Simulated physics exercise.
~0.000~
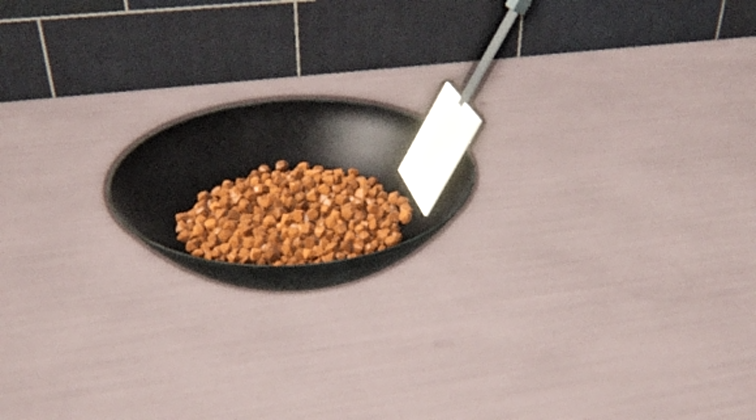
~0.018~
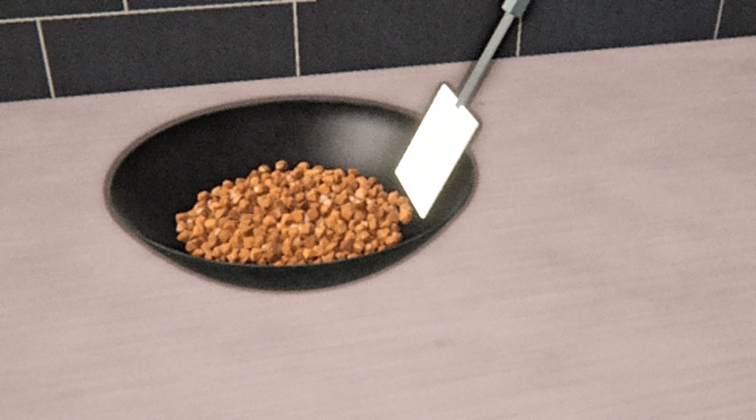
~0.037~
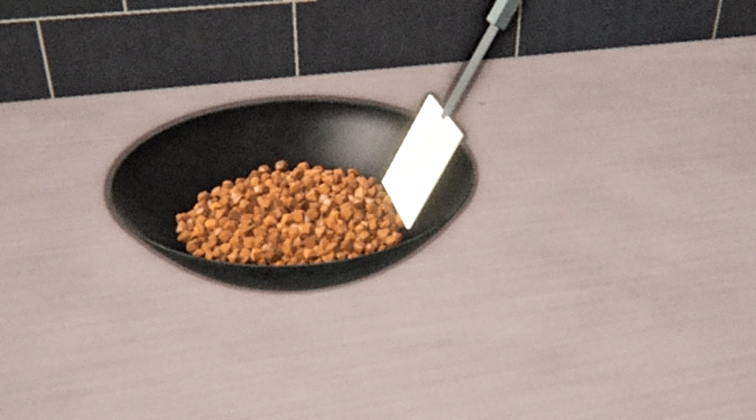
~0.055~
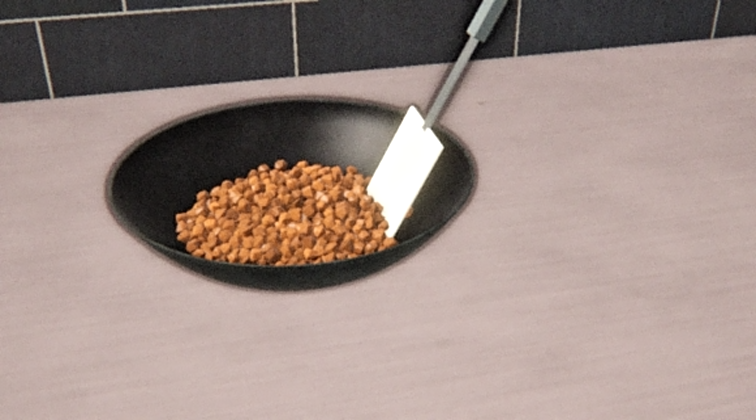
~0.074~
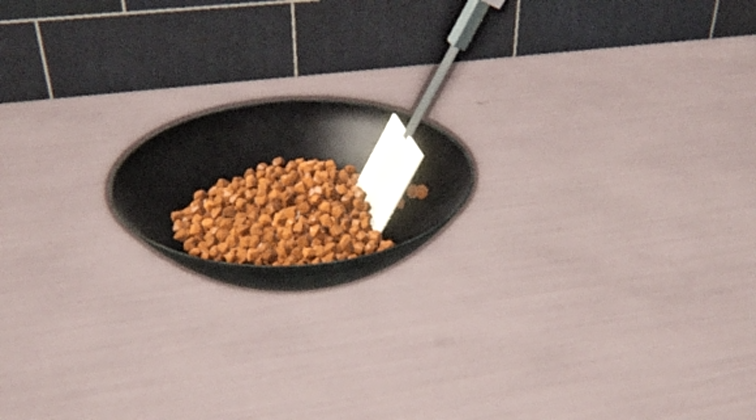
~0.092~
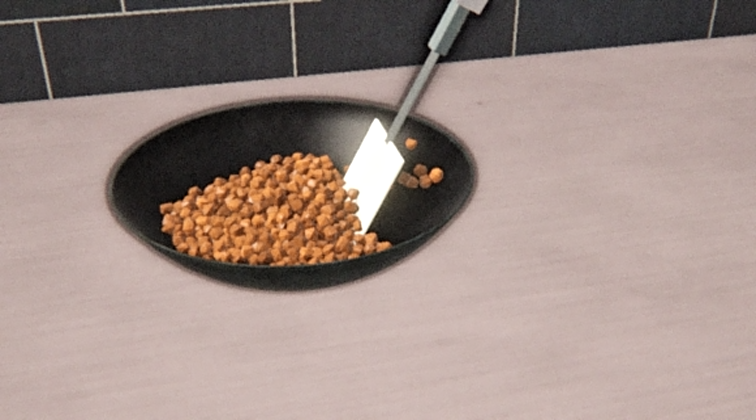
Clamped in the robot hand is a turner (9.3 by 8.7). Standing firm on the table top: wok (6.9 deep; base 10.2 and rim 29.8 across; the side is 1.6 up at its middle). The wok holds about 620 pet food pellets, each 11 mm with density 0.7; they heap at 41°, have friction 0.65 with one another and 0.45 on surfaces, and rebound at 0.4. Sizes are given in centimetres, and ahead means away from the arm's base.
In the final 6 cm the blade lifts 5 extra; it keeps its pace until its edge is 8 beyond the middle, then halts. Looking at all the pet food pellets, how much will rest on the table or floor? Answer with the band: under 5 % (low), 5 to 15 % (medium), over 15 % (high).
High, over 15 %.
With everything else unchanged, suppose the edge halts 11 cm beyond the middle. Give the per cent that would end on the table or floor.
In that case about 35 percent ends on the table or floor.
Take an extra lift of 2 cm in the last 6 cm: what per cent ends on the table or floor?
Result: Approx. 20 %.
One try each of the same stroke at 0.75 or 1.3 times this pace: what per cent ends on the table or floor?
Roughly 10 % and roughly 30 %.
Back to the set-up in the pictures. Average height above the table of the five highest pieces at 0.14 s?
I'd put it close to 9 cm.
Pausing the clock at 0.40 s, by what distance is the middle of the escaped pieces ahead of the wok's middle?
Distance ahead of centre: Approx. 22 cm.
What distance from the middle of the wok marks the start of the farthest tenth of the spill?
Radial distance: Approx. 40 cm.
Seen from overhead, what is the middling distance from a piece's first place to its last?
Somewhere about 6 centimetres, I'd say.
After 0.14 s, sloping 62°, highest piece 13 above the table; 614 in the wok, 1 on the blade or in flight.
After 0.18 s, sloping 62°, highest piece 17 above the table; 612 in the wok, 3 on the blade or in flight.
After 0.40 s, sloping 62°, highest piece 13 above the table; 495 in the wok, 51 on the table or floor, 69 on the blade or in flight.
After 1.45 s, sloping 62°, highest piece 7 above the table; 494 in the wok, 121 on the table or floor.
At rest, 494 in the wok, 121 on the table or floor. That is 20 % on the table or floor.
